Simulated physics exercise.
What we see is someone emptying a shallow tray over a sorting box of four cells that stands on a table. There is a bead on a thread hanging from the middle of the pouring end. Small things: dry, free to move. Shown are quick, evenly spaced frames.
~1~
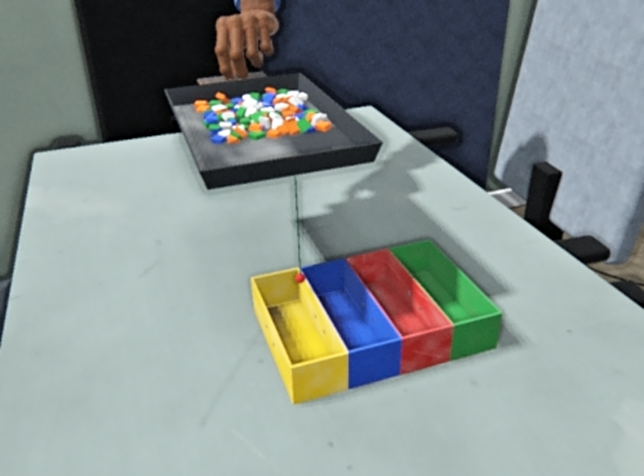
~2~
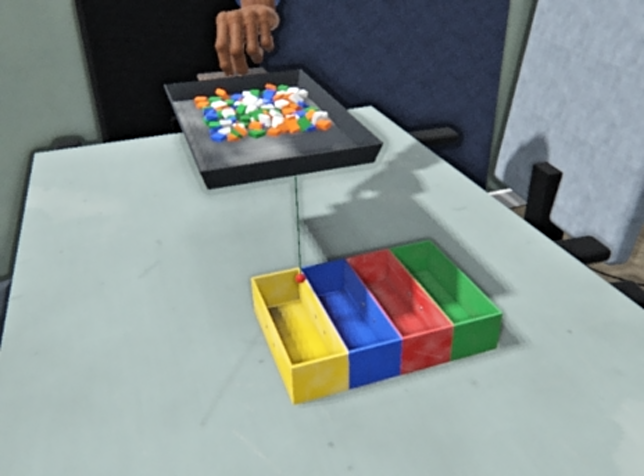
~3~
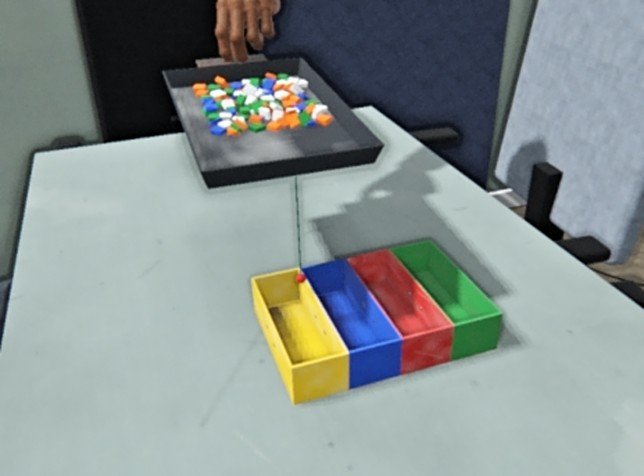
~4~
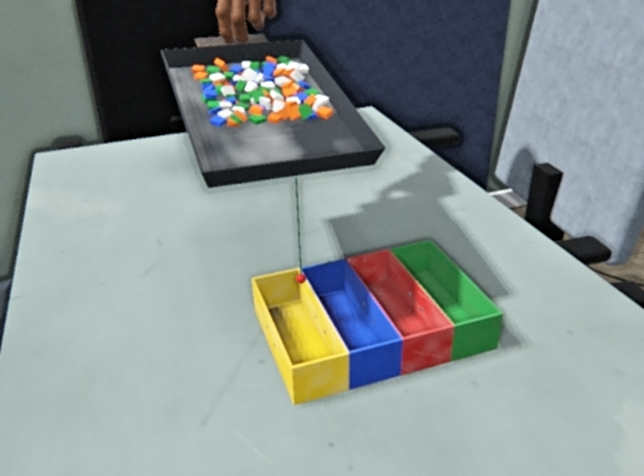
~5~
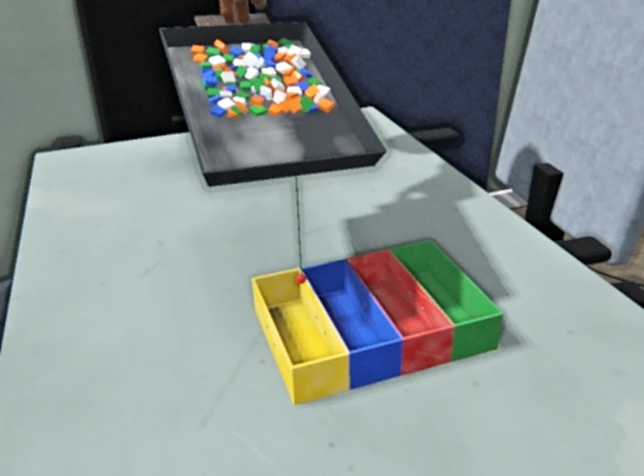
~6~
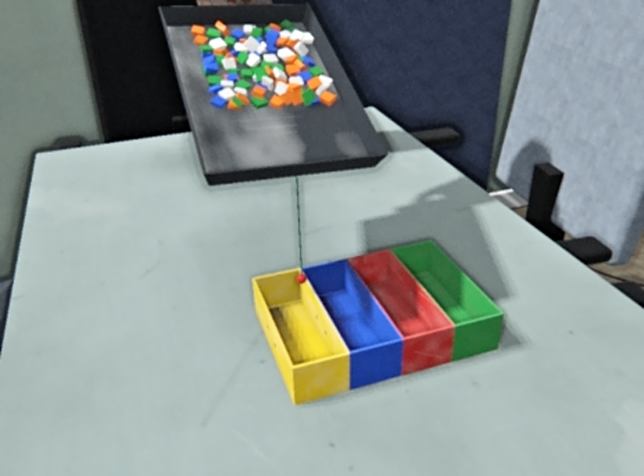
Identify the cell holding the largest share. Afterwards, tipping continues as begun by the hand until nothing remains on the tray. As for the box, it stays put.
Largest share: Blue.
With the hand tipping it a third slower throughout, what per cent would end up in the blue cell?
That works out at some 50 per cent.
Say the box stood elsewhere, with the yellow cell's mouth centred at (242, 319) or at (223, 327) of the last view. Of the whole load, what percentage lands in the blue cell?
Respectively 10 percent and 10 percent.
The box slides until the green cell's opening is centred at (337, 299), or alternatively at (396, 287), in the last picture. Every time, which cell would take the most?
The first time the cell in green comes out on top, the second time that red cell.
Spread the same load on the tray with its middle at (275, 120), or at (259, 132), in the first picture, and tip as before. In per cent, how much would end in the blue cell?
The first start yields 40 per cent, the second 40 per cent.
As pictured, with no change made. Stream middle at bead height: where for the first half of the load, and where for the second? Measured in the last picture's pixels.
First half (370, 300); second half (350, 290).
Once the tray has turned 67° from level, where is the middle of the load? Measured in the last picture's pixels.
I'd mark the middle close to (329, 152).
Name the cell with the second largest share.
Second is the red cell.
Soon, tray tipped steeply; nearly all on the tray; a stray few falling or outside the box.
A while on, tray tipped past a quarter turn; about a quarter on the tray; about a third in the blue cell; about a quarter in the red cell; a stray few in the yellow cell; about a quarter falling or outside the box.
Towards the end, tray tipped past a quarter turn; about half in the blue cell; about a quarter in the red cell; a small part in the yellow cell; a stray few in the green cell; a small part falling or outside the box.
Finally, tray tipped past a quarter turn; about half in the blue cell; about a quarter in the red cell; a small part in the yellow cell; a stray few in the green cell; a small part outside the box.
